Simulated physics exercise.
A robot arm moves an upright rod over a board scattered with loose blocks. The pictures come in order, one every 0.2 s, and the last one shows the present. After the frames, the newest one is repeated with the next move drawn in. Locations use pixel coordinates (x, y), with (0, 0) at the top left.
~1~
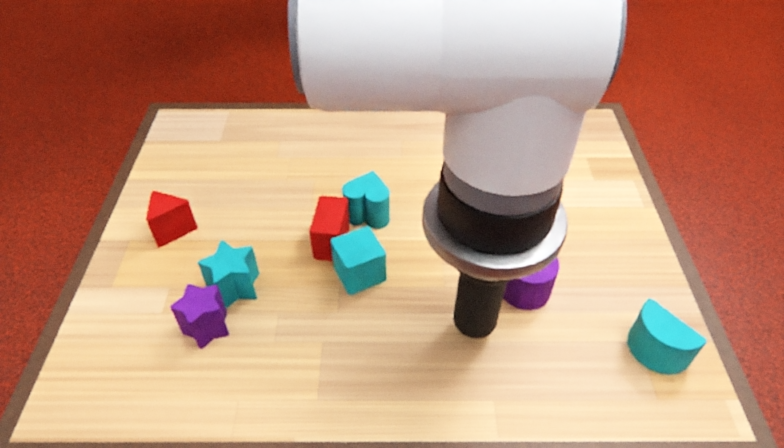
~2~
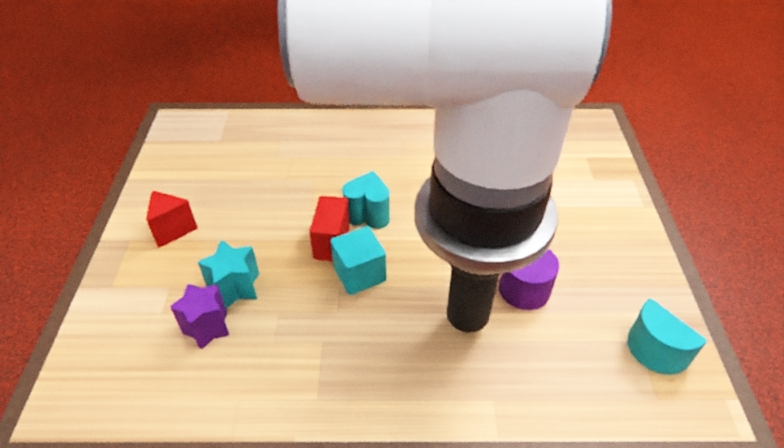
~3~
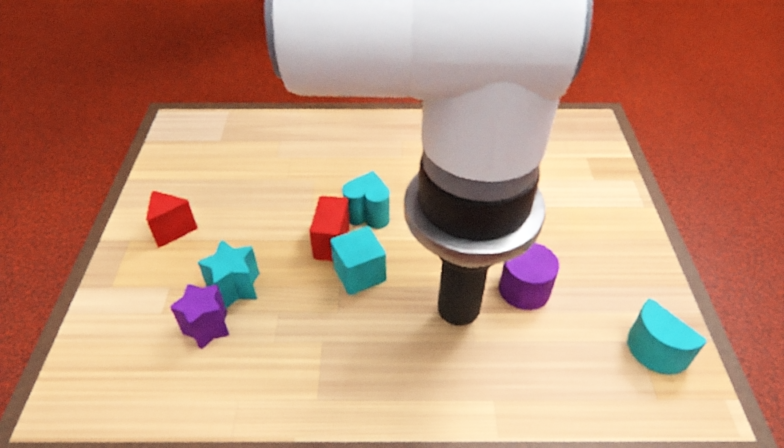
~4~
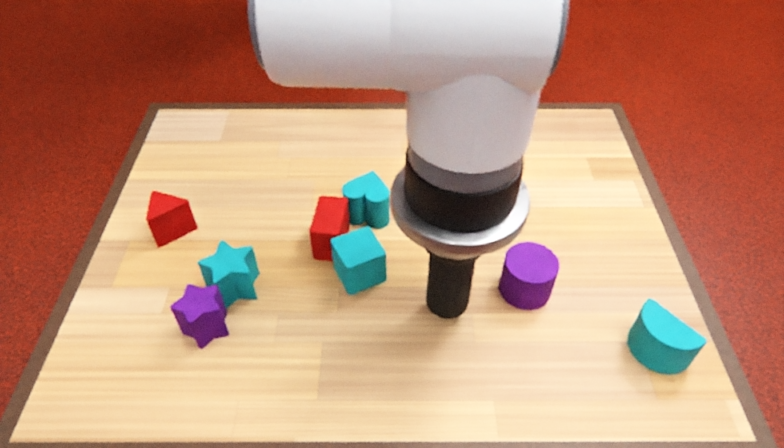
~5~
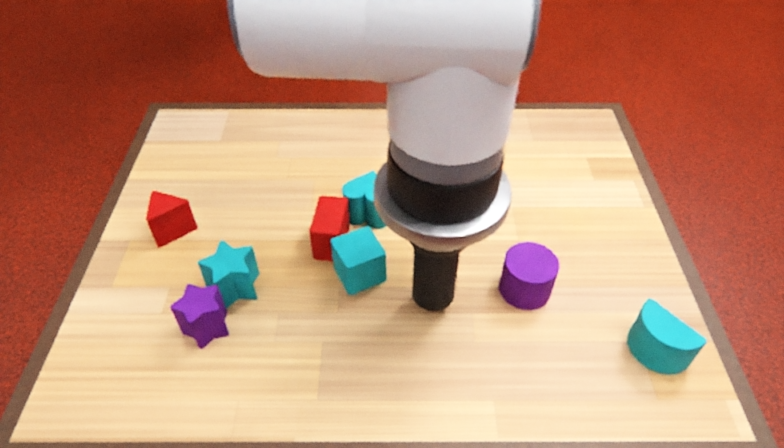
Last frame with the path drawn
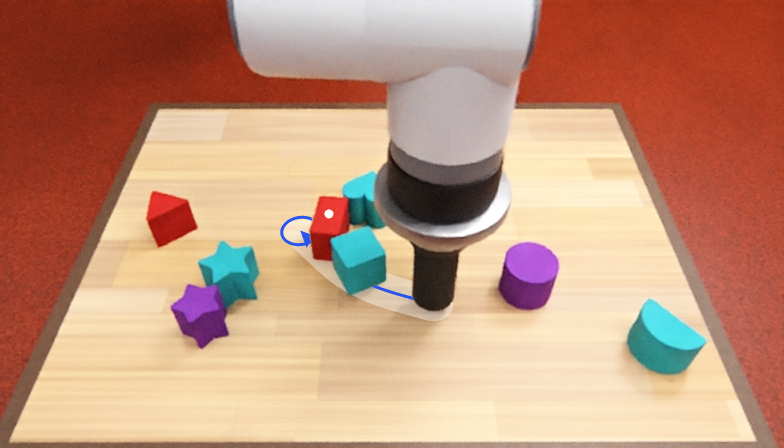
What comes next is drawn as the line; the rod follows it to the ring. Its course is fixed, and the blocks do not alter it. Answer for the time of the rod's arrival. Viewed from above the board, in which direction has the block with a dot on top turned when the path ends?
Viewed from overhead, the block with a dot on top winds up turned clockwise.
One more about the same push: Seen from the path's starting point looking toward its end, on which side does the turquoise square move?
Over to the left.
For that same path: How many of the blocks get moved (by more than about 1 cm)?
My guess is two.
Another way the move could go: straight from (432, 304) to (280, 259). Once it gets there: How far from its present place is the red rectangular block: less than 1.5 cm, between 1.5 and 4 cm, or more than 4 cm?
More than 4 cm.
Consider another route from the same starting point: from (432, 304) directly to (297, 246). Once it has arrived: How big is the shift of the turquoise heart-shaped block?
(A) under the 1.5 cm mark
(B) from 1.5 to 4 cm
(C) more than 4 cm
I'll go with A - under the 1.5 cm mark.
Path on the board, from (432, 304) via (353, 275), ending at (300, 231); the dot is on the red rectangular block.
On the path given first. One third of the way, rod at (376, 278); red rectangular block at (323, 211), turned 20° clockwise; turquoise square at (340, 241), turned 15° anticlockwise.
Two thirds of the way, rod at (332, 251); red rectangular block at (294, 191), turned 90° clockwise; turquoise square at (294, 220), turned 35° anticlockwise.
At the end, rod at (299, 221); red rectangular block at (287, 180), turned 80° clockwise; turquoise square at (256, 205), turned 65° anticlockwise; turquoise heart-shaped block in place.
